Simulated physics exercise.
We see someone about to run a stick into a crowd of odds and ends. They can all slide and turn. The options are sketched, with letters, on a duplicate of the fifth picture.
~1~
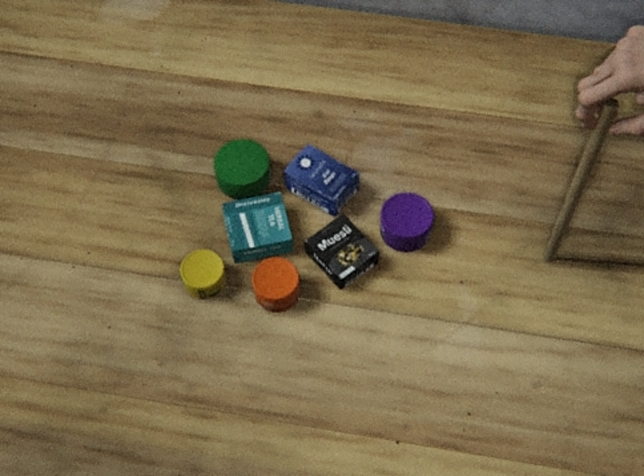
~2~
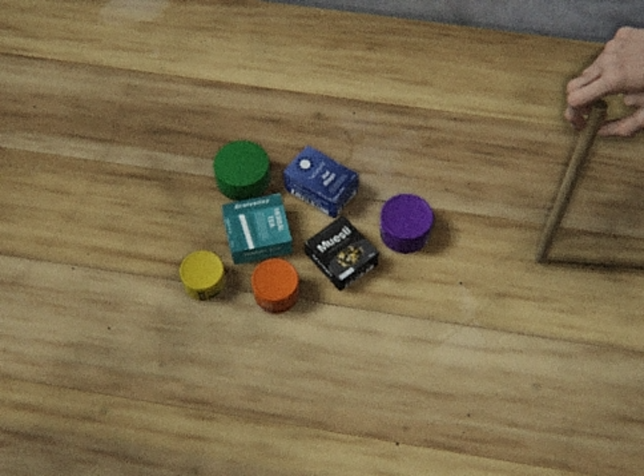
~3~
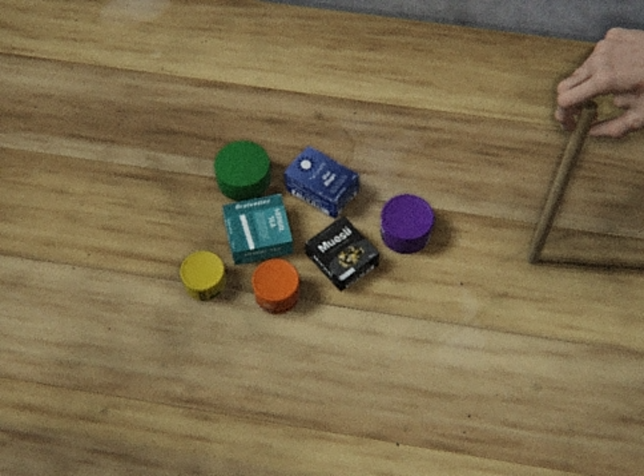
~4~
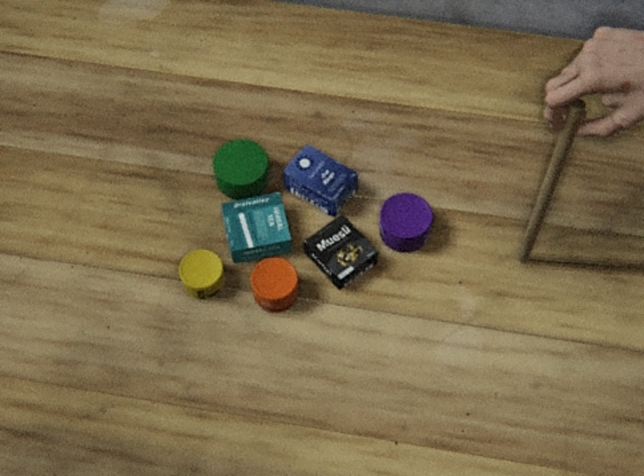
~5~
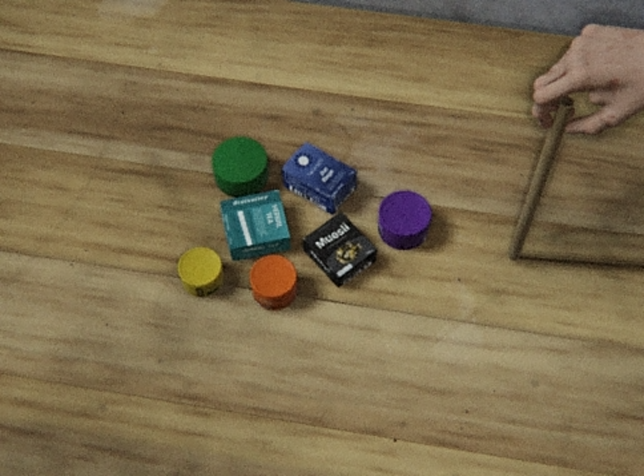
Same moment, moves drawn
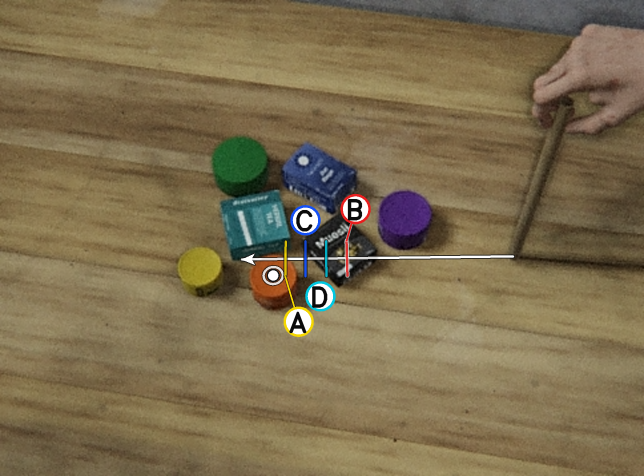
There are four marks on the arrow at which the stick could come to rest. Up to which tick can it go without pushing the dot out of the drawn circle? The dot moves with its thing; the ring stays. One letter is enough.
As far as tick B.
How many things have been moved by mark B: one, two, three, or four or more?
One.
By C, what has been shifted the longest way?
The black packet has gone farthest.
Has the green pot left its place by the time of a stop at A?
No.
On the marked copy, A at (285, 259); B at (347, 258); C at (305, 259); D at (326, 259); the arrow from (513, 256) to (242, 259); the white dot at (273, 276).
Following B. Soon after the start, foot of the stick (452, 258).
Later, foot of the stick (392, 258).
In the end, foot of the stick (347, 259); black packet (316, 257); the dot is still in its ring.
As for the rest, A shifts the dotted thing to (228, 306); C shifts the dotted thing to (240, 296); D shifts the dotted thing to (255, 288).
